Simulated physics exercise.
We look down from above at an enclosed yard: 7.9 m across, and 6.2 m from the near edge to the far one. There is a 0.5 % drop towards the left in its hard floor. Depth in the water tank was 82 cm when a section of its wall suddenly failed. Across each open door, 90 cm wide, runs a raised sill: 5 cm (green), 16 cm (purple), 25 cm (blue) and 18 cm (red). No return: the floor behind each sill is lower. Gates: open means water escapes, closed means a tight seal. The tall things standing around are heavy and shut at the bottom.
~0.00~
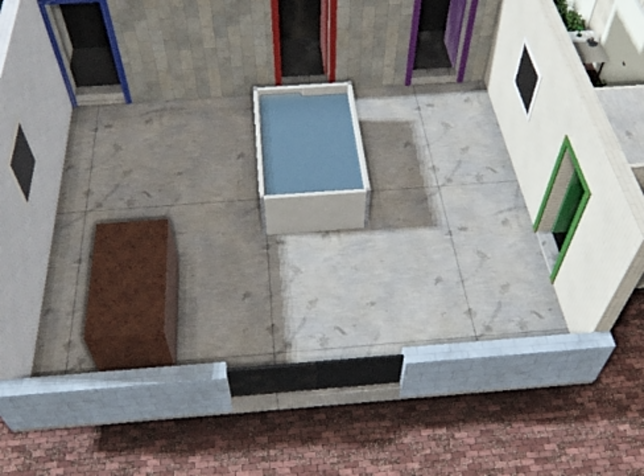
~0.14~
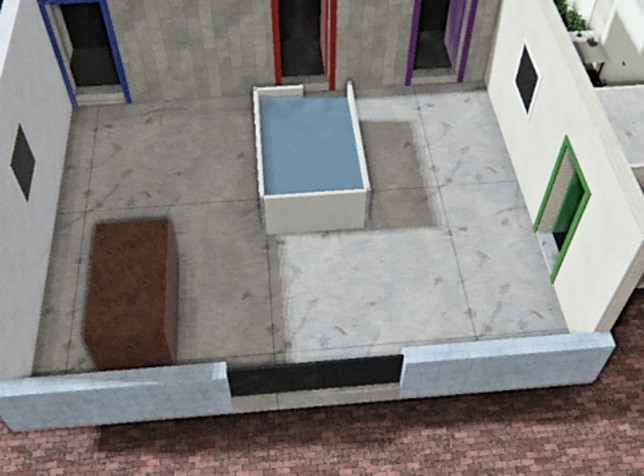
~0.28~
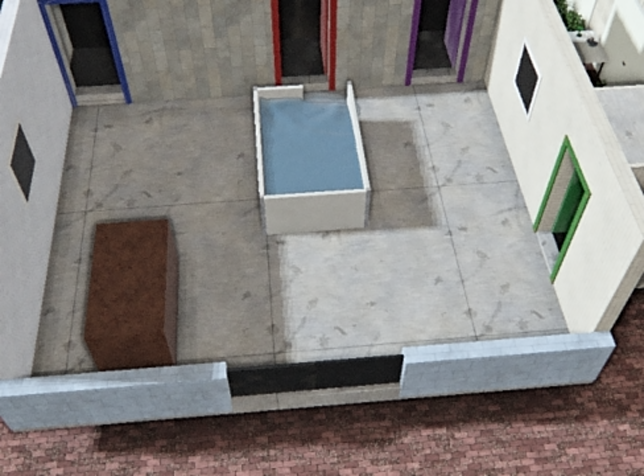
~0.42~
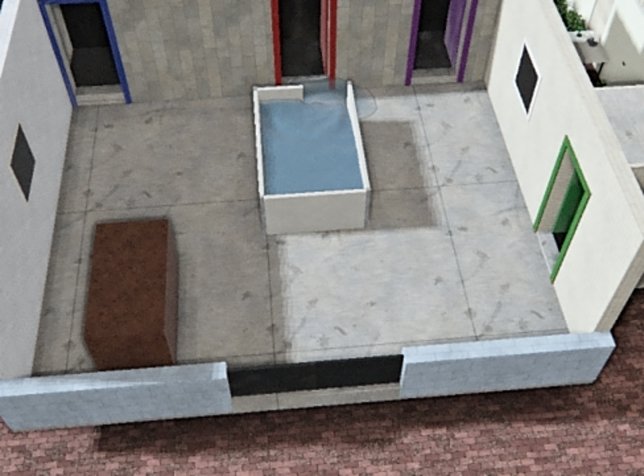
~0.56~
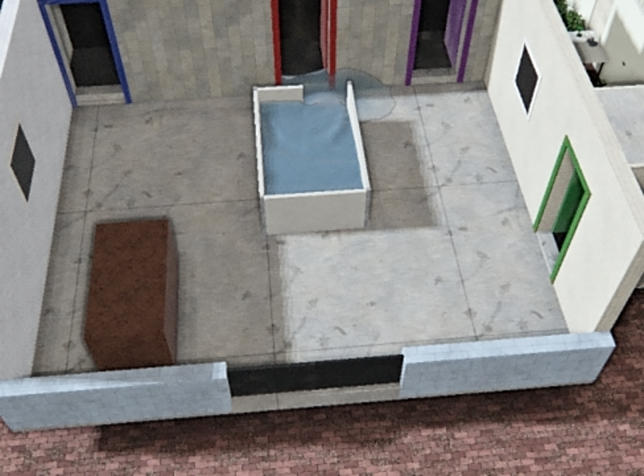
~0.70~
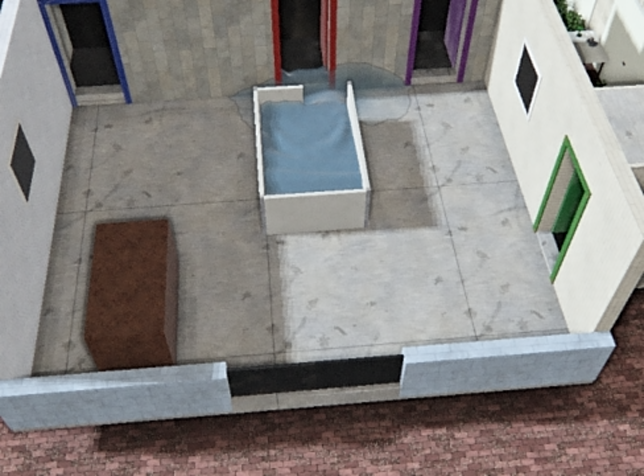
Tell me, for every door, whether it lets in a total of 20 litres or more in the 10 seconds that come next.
For every door: The green door does not; the purple door does not; the blue door does not; the red door does.
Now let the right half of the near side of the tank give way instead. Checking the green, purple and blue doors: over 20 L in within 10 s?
Green exceeds; purple falls short; blue falls short.
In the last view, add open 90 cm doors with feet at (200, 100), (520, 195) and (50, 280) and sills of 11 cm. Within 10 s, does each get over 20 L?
In sequence the answers are less than that, less than that and less than that.
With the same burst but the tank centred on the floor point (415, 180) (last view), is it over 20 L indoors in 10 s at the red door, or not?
Then: Red under.
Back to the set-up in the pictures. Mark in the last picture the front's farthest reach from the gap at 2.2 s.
That's around (73, 107) in the last picture.
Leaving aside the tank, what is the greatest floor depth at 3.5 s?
Depth max: Approx. 34 cm.
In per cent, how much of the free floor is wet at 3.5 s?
I'd guess around 45 %.
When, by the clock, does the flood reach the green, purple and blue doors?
Doors: Green 2.6 s / purple 0.8 s / blue 1.6 s.
After 1.4 s water covers 15 % of the floor and is deepest (54 cm) near (330, 90); green door not reached, purple door 11 cm at the sill, 0 L in, blue door not reached, red door 45 cm at the sill, 158 L in.
After 2.2 s water covers 30 % of the floor and is deepest (46 cm) near (320, 91); green door not reached, purple door 10 cm at the sill, 0 L in, blue door 2 cm at the sill, 0 L in, red door 40 cm at the sill, 325 L in.
After 3.5 s water covers 45 % of the floor and is deepest (34 cm) near (320, 91); green door 4 cm at the sill, 0 L in, purple door 7 cm at the sill, 0 L in, blue door 5 cm at the sill, 0 L in, red door 30 cm at the sill, 458 L in.
After 6.0 s water covers 75 % of the floor and is deepest (22 cm) near (320, 91); green door 4 cm at the sill, 0 L in, purple door 8 cm at the sill, 1 L in, blue door 8 cm at the sill, 0 L in, red door 19 cm at the sill, 548 L in.
After 10.0 s water covers 95 % of the floor and is deepest (13 cm) near (321, 97); green door 3 cm at the sill, 0 L in, purple door 5 cm at the sill, 1 L in, blue door 8 cm at the sill, 0 L in, red door 11 cm at the sill, 557 L in.
